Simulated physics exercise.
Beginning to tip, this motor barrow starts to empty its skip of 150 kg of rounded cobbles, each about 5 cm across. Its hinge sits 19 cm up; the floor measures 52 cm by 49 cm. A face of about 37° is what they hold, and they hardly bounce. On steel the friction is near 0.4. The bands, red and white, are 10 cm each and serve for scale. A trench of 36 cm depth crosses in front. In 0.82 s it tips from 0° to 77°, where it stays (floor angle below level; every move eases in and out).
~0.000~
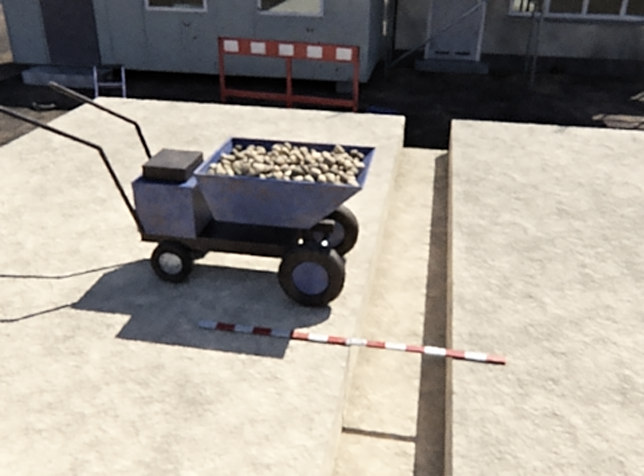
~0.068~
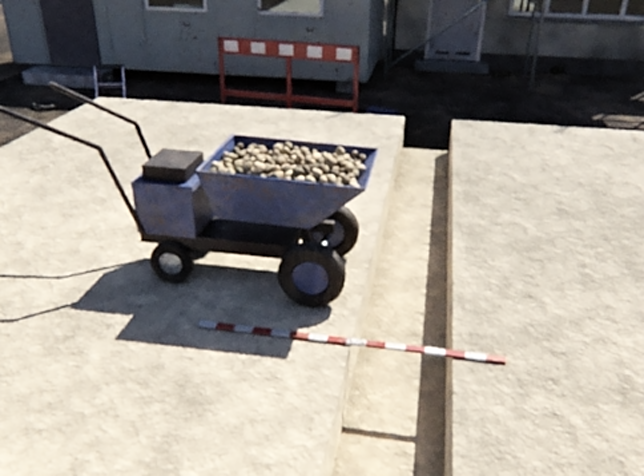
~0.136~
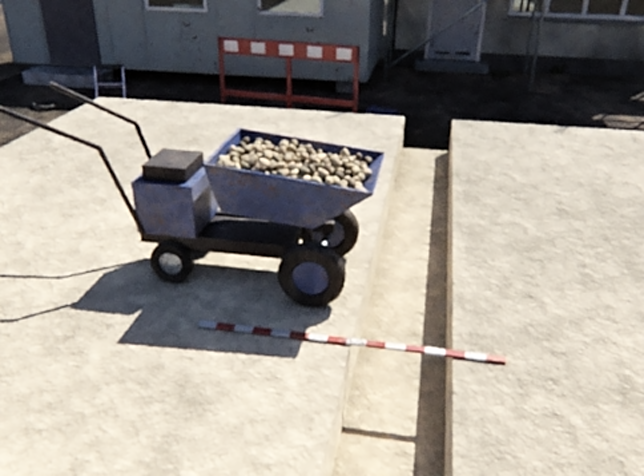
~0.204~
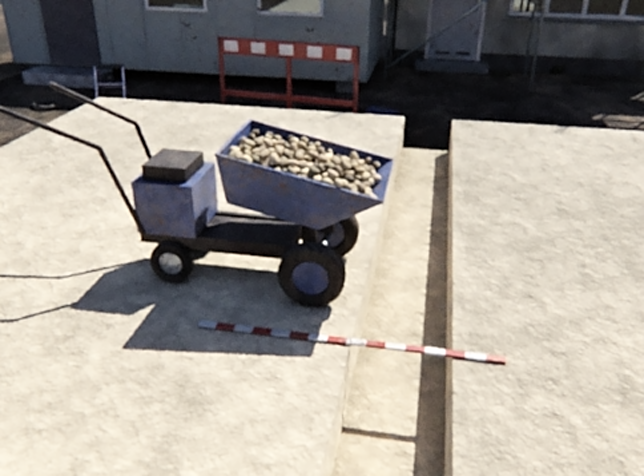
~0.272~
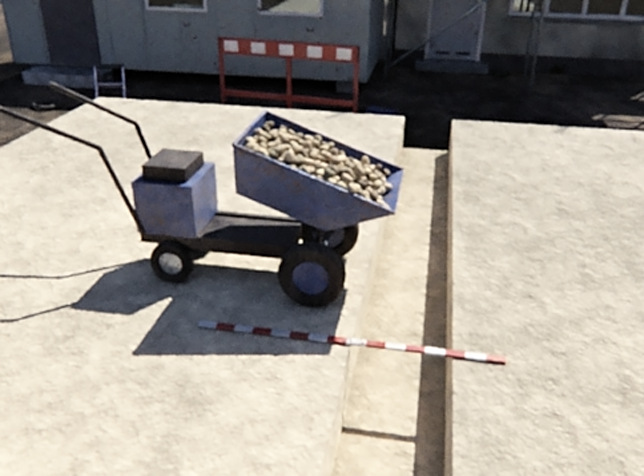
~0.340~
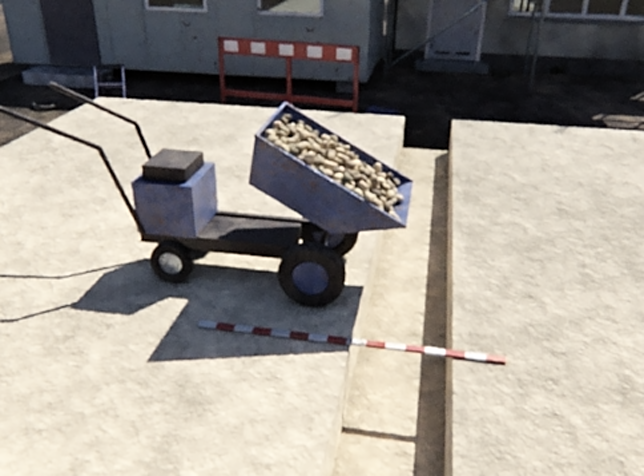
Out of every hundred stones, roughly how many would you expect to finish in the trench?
Close to 56 in every hundred.
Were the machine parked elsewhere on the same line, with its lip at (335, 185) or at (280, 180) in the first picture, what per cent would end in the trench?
That gives roughly 90 per cent and roughly 85 per cent.
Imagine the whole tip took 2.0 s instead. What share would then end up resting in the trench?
Something close to 65 per cent.
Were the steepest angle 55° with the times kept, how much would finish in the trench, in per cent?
Some 45 in a hundred, I'd say.
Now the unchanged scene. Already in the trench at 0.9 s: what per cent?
About 30 per cent by then.
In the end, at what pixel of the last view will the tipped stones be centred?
The stones end up centred near (444, 325).
After 0.6 s the floor is at 66°; 99 % in the skip, 1 % in the trench; the foremost stones are at (439, 271).
After 0.9 s the floor is at 77°; 42 % in the skip, 30 % in the trench, 28 % past the trench; the foremost stones are at (525, 311).
After 1.3 s the floor is at 77°; 2 % in the skip, 53 % in the trench, 45 % past the trench; the foremost stones are past the picture's edge.
After 3.2 s the floor is at 77°; 0 % in the skip, 56 % in the trench, 44 % past the trench; the foremost stones are past the picture's edge.
